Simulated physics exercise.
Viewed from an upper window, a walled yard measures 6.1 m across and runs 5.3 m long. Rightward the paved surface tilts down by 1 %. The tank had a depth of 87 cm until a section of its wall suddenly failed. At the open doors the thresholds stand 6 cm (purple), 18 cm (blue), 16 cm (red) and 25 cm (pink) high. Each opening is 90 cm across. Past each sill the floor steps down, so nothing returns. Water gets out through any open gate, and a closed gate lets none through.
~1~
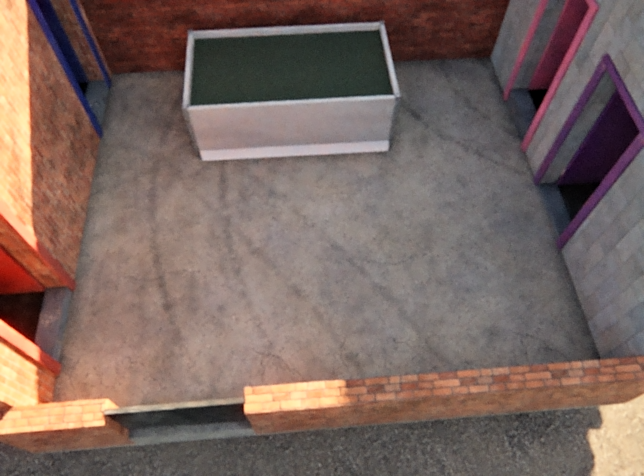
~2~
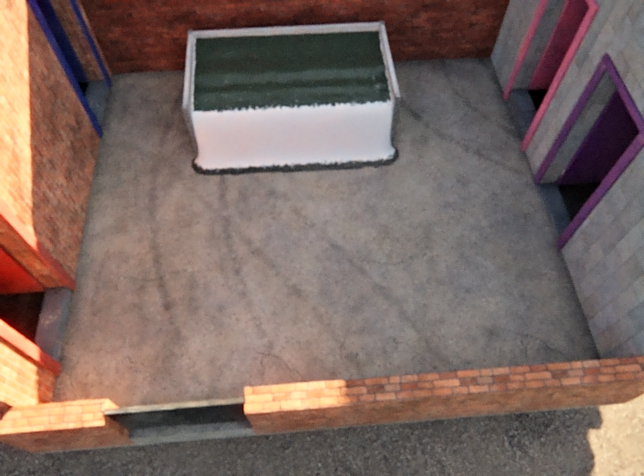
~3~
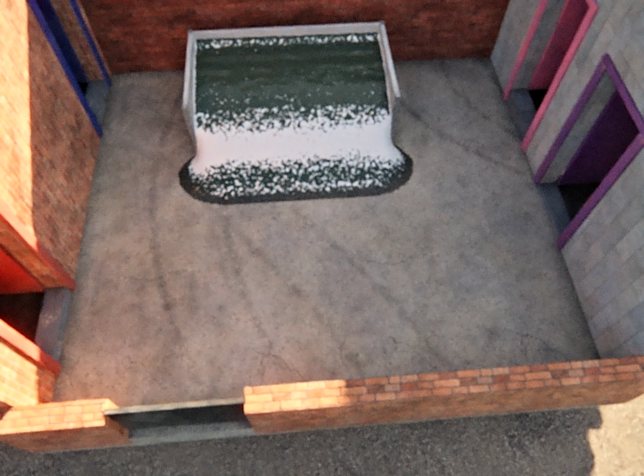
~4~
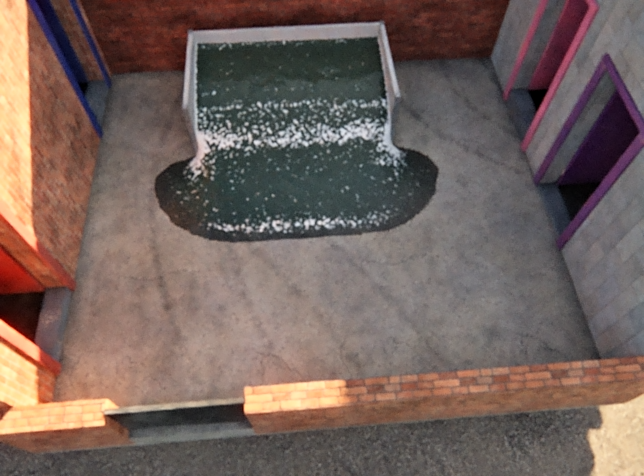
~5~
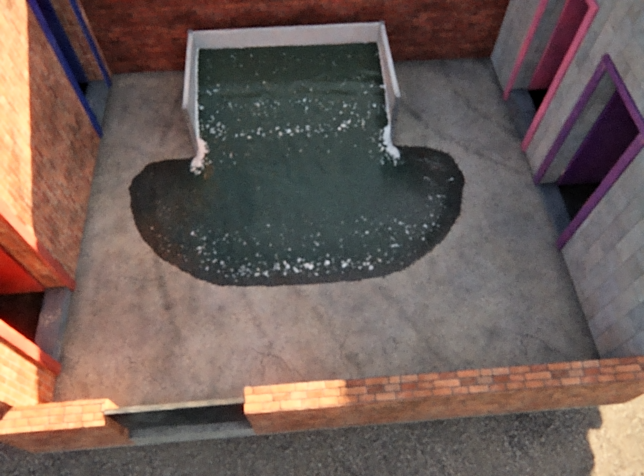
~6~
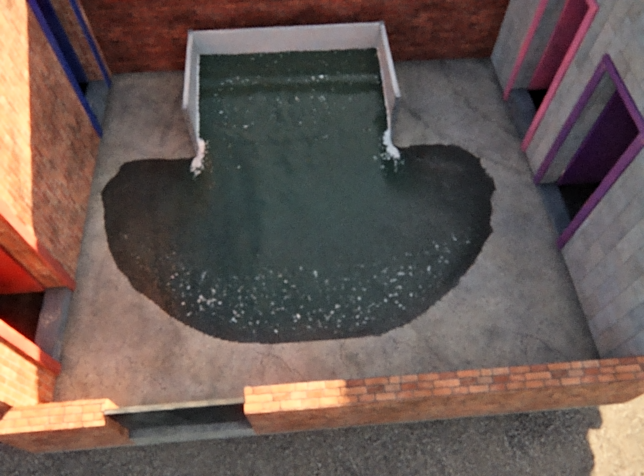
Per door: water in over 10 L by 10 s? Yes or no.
Purple door yes, blue door no, red door yes, pink door no.
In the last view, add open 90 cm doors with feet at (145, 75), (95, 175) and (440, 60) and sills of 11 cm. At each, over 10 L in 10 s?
First doorway gets there, second falls short, third gets there.
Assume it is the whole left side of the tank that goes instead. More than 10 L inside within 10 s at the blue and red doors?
Against the limit, the blue door exceeds it and the red door stays within it.
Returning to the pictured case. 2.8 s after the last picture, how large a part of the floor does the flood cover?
I'd guess around 75 %.
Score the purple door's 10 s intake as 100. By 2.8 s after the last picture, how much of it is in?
Roughly 10%.
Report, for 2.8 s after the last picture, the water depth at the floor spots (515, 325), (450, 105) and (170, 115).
Reading - approx. 25 / 0 / 0 cm.
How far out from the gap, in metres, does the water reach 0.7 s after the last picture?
That comes to near 4.6 m out.
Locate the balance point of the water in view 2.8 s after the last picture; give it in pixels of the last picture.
Centre: Roughly (322, 270) px.
Then, 0.7 s after the last picture water covers 65 % of the floor and is deepest (52 cm) near (321, 383); purple door 4 cm at the sill, 0 L in, blue door not reached, red door 9 cm at the sill, 0 L in, pink door not reached.
Then, 1.5 s after the last picture water covers 65 % of the floor and is deepest (55 cm) near (595, 377); purple door 5 cm at the sill, 1 L in, blue door not reached, red door 19 cm at the sill, 0 L in, pink door not reached.
Then, 2.8 s after the last picture water covers 75 % of the floor and is deepest (31 cm) near (595, 377); purple door 12 cm at the sill, 16 L in, blue door not reached, red door 21 cm at the sill, 38 L in, pink door not reached.
Then, 5.3 s after the last picture water covers 95 % of the floor and is deepest (28 cm) near (284, 69); purple door 11 cm at the sill, 55 L in, blue door 14 cm at the sill, 0 L in, red door 7 cm at the sill, 45 L in, pink door 8 cm at the sill, 0 L in.
Then, 9.3 s after the last picture water covers 100 % of the floor and is deepest (18 cm) near (488, 75); purple door 14 cm at the sill, 147 L in, blue door 11 cm at the sill, 0 L in, red door 6 cm at the sill, 46 L in, pink door 16 cm at the sill, 1 L in.
